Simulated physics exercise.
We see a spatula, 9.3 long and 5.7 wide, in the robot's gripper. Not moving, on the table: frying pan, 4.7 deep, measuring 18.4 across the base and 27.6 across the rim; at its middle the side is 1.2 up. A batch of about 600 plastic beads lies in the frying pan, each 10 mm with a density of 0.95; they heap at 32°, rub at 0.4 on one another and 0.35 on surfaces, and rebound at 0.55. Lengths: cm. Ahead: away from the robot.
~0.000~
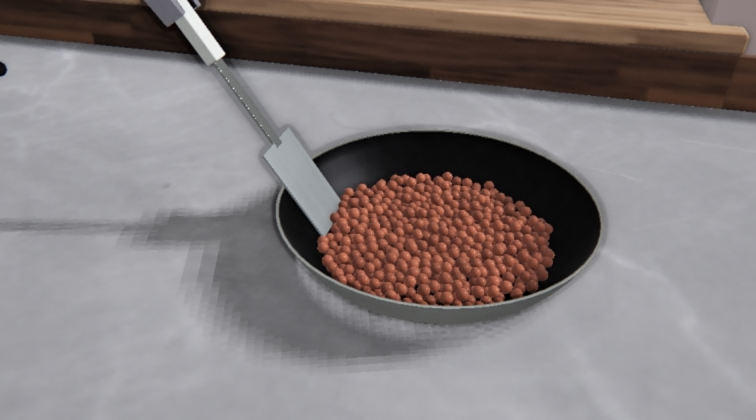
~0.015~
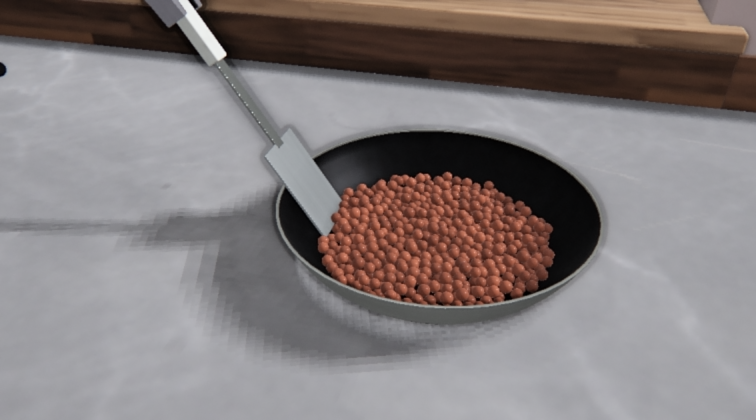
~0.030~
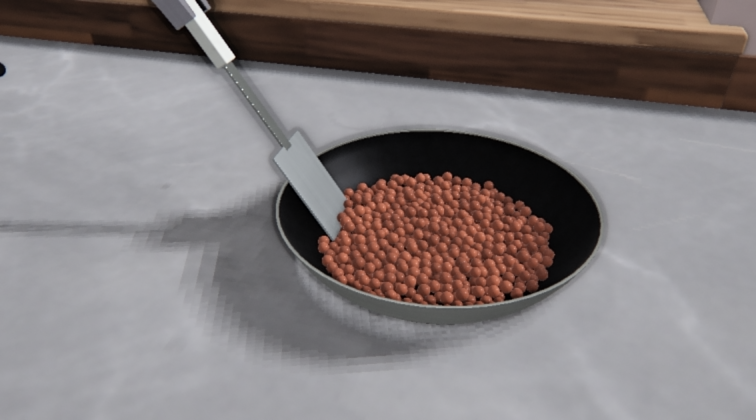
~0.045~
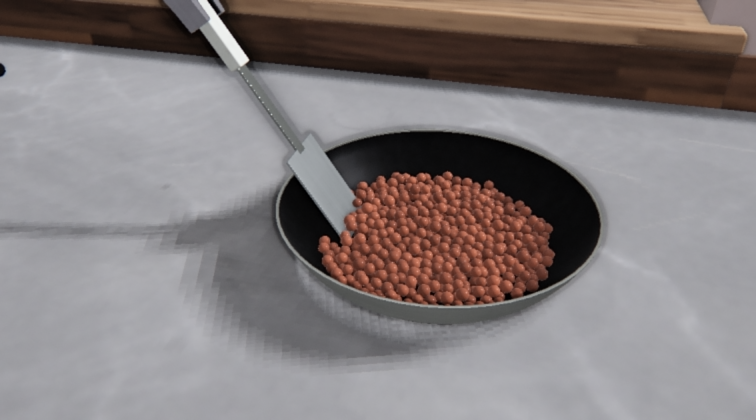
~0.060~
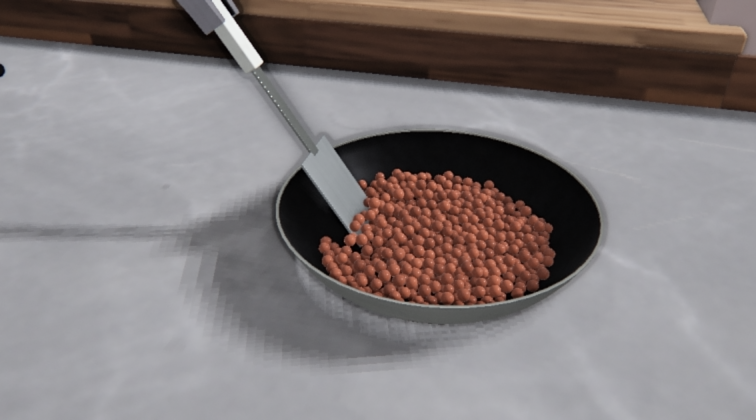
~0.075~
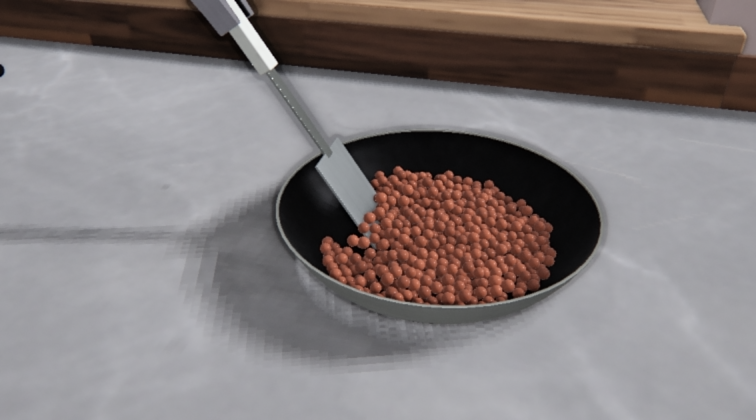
A metal spatula, held by a gripper only partly visible at the top, leans into a black frying pan on a grey marbled surface, seen from above at an angle. The pan, right of centre, holds a heap of reddish-brown beads, with a wooden board behind. The spatula rests briefly, then slides slowly right, nudging nearby beads, while pan and camera stay still.
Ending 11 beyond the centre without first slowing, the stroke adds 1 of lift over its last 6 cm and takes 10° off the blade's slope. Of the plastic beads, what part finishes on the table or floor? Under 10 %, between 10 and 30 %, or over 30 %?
Between 10 and 30 %.
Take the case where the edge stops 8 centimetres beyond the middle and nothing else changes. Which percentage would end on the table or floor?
That would be something like 0 in a hundred.
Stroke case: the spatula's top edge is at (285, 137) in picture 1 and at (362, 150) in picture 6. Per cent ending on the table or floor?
It works out to about 20 %, more or less.
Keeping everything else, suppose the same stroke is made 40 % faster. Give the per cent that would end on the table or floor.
About 20 per cent.
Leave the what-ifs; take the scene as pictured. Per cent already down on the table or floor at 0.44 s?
Roughly 15 percent.
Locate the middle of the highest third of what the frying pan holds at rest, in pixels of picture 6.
Close to pixel (493, 253).
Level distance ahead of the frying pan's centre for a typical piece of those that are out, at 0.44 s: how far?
I'd say some 18 centimetres.
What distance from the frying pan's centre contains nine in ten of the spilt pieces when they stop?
It comes out at close to 40 centimetres.
After 0.14 s, sloping 56°, highest piece 5 above the table; 599 in the frying pan.
After 0.20 s, sloping 54°, highest piece 5 above the table; 599 in the frying pan.
After 0.44 s, sloping 46°, highest piece 8 above the table; 499 in the frying pan, 78 on the table or floor, 22 on the blade or in flight.
After 1.49 s, sloping 46°, highest piece 4 above the table; 498 in the frying pan, 101 on the table or floor.
At rest, 498 in the frying pan, 101 on the table or floor. That is 17 % on the table or floor.
